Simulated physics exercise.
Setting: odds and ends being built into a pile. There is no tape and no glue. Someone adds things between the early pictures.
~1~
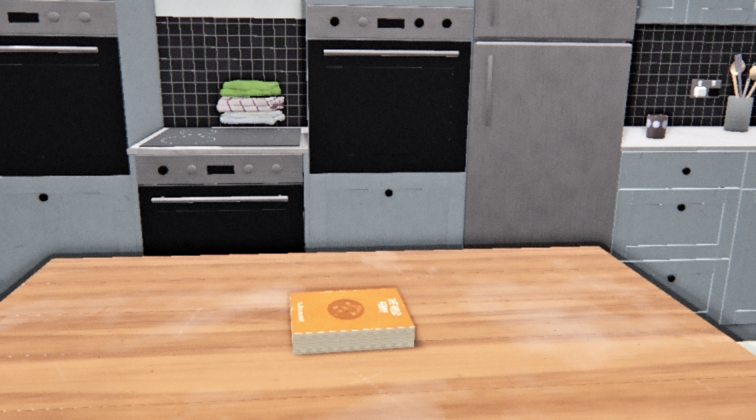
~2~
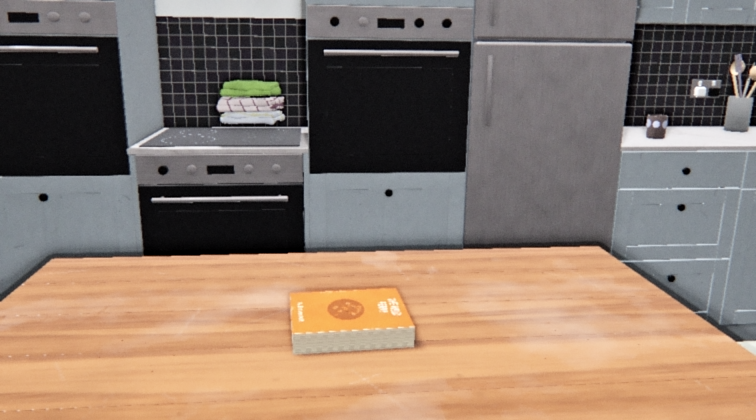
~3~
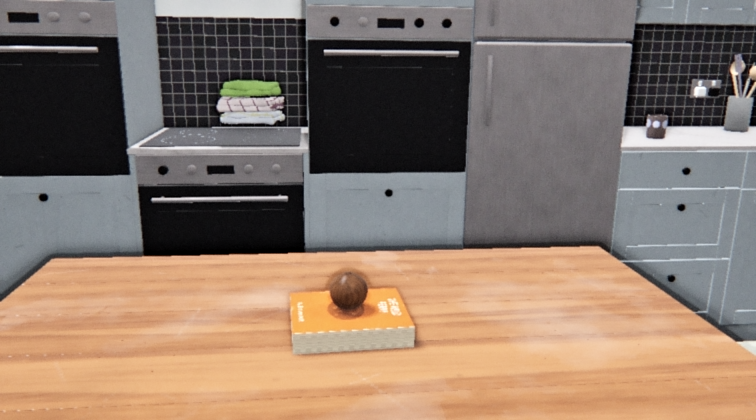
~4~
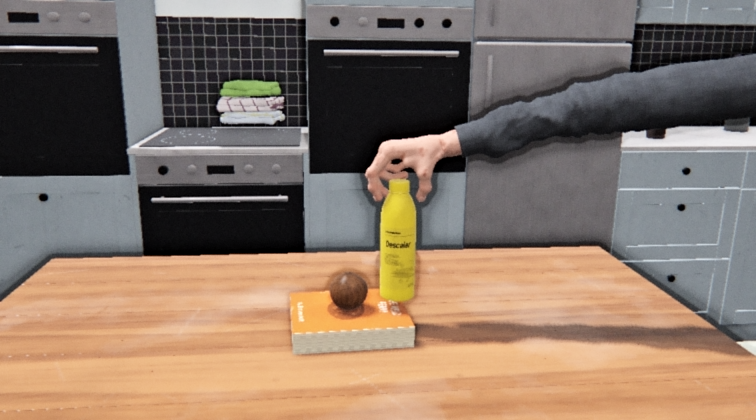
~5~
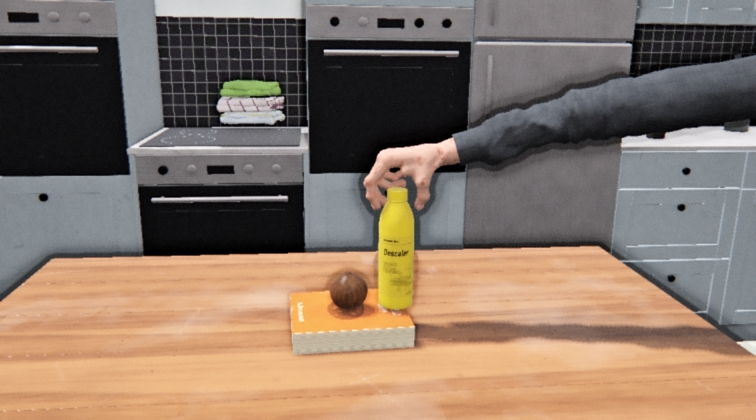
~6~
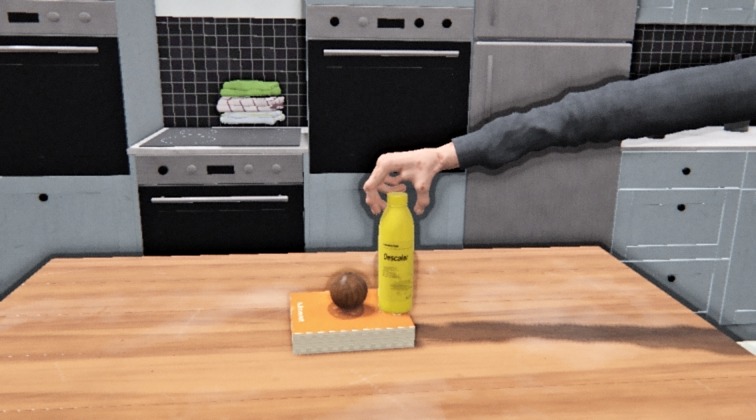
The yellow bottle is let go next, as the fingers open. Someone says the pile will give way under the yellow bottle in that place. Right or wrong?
Wrong, it holds.
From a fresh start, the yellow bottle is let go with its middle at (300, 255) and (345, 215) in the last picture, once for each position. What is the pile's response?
Lab note - try 1: No collapse; try 2: Collapse.
Then, 0.60 s after the last picture, nothing has stirred.
Then, 1.40 s after the last picture, yellow bottle resting near (396, 252).
At rest, all 3 in place. Seen from the same camera at the end, yellow bottle near (396, 252). The pile stays up.
